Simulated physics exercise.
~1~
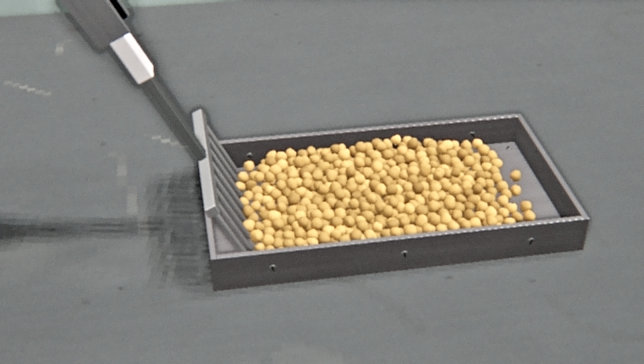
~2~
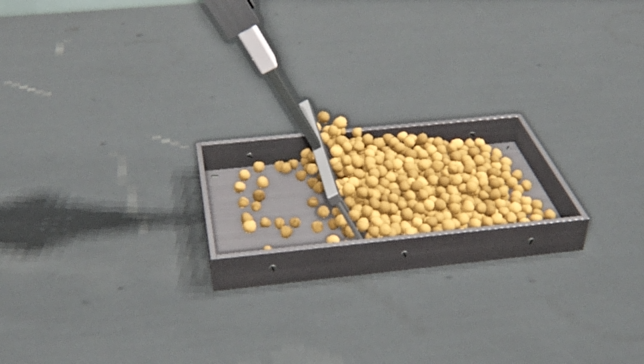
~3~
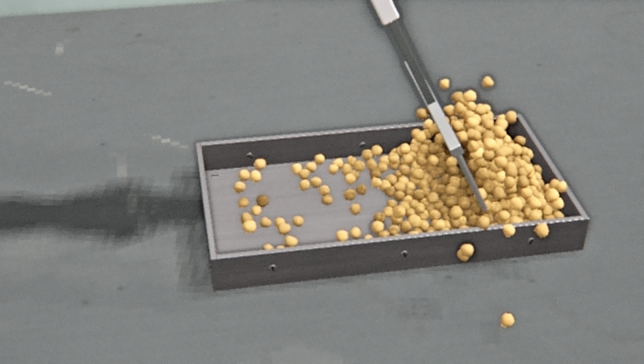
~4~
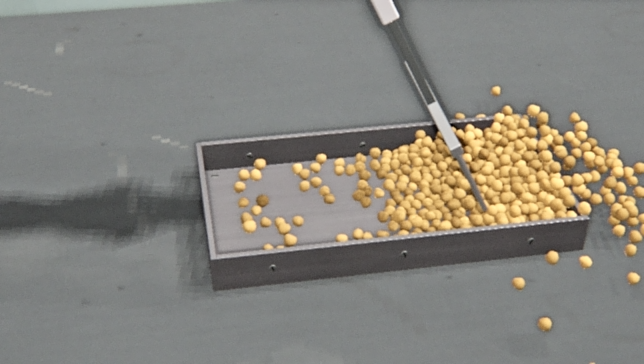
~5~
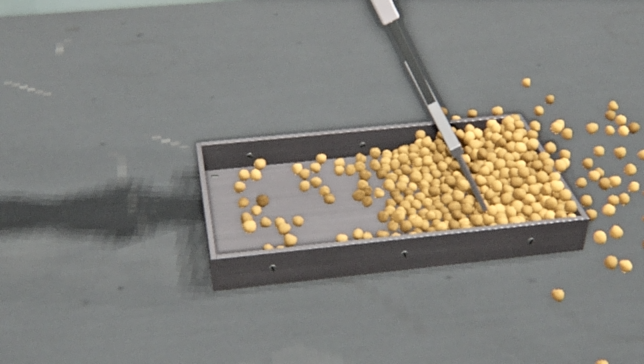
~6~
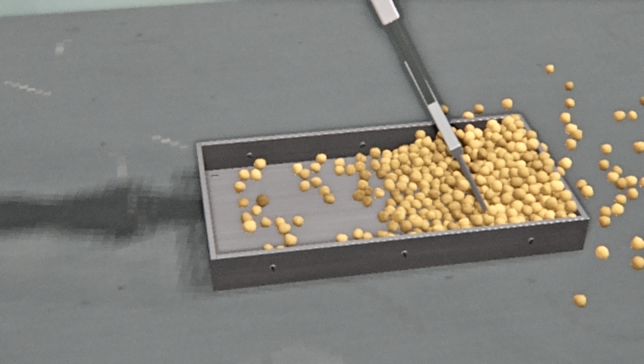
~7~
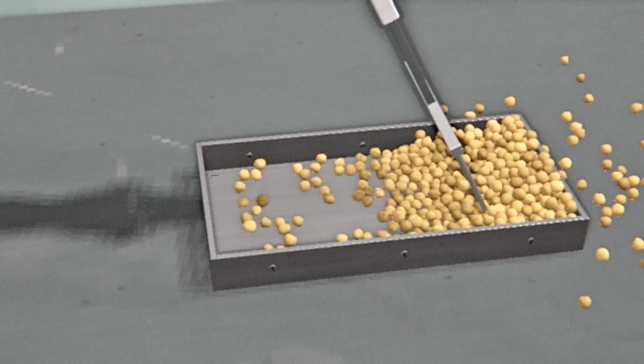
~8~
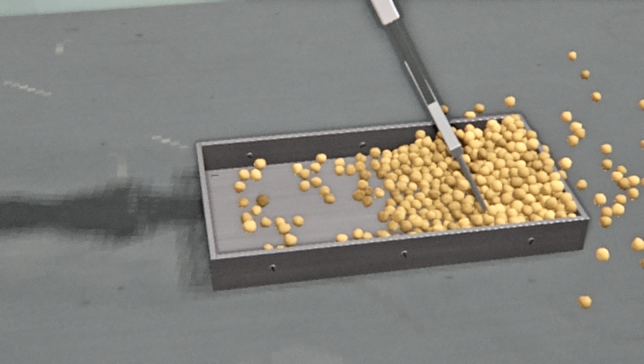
A robotic arm dragged a rake to the right through a trough of dried chickpeas, heaping them toward the far end until some spilled over the edges and scattered across the table, then it stayed still with most still in the trough.
